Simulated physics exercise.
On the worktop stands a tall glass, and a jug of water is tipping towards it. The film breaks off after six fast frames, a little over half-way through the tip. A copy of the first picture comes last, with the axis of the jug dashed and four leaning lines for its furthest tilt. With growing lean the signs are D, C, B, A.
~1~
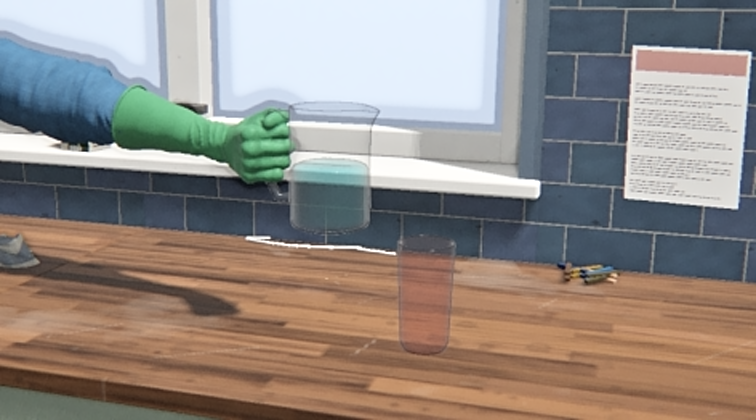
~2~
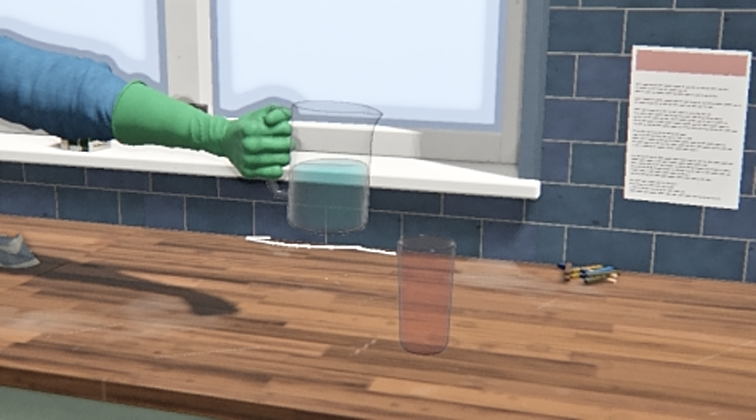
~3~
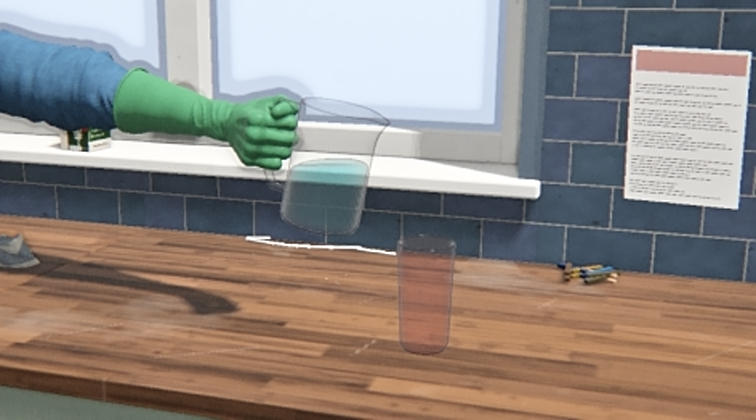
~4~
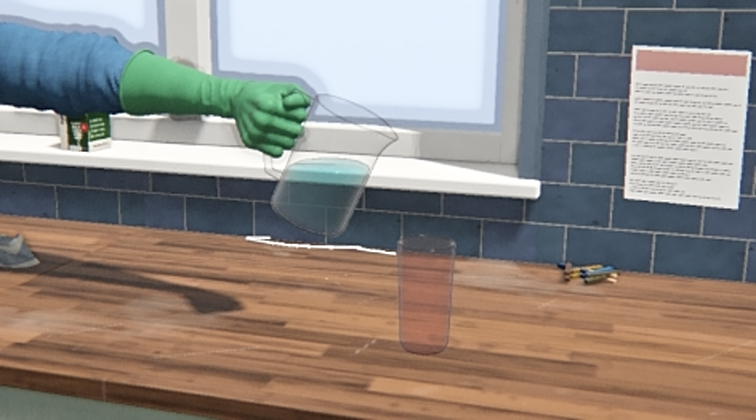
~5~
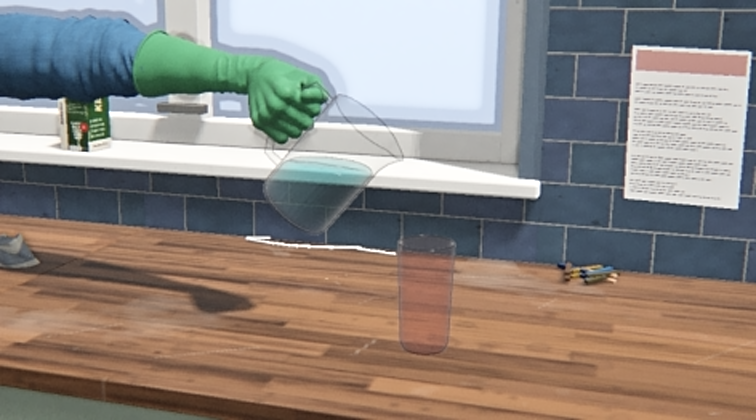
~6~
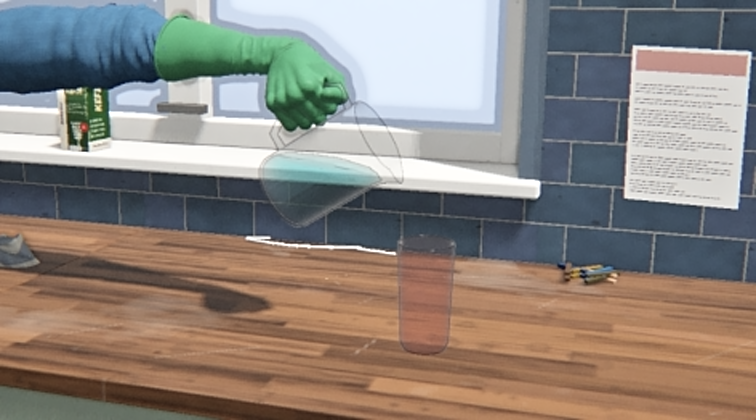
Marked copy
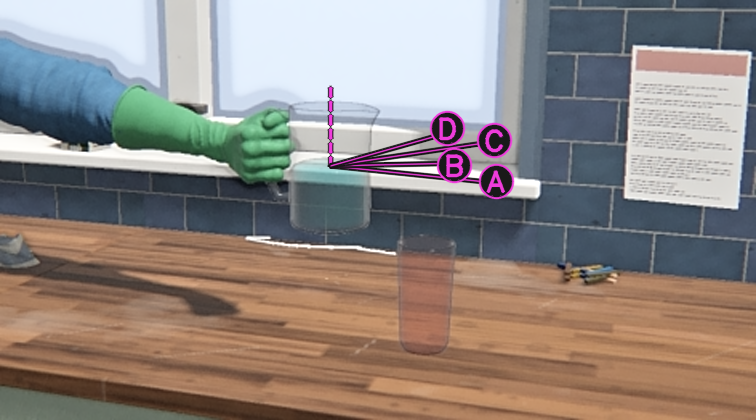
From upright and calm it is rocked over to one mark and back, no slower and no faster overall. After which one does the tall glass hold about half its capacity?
Best: C.
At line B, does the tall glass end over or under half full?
Over half.
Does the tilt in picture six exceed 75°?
No, it does not.
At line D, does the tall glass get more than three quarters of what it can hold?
No, it does not.
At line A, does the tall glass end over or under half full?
Over half.
In magenta, A at (479, 181); B at (437, 163); C at (477, 144); D at (432, 137).
With A, the tall glass ends with about 88 % of what it can hold; 6 % of the water is spilt.
With B, the tall glass ends with about 72 % of what it can hold; 4 % of the water is spilt.
With C, the tall glass ends with about 52 % of what it can hold; 3 % of the water is spilt.
With D, the tall glass ends with about 34 % of what it can hold.
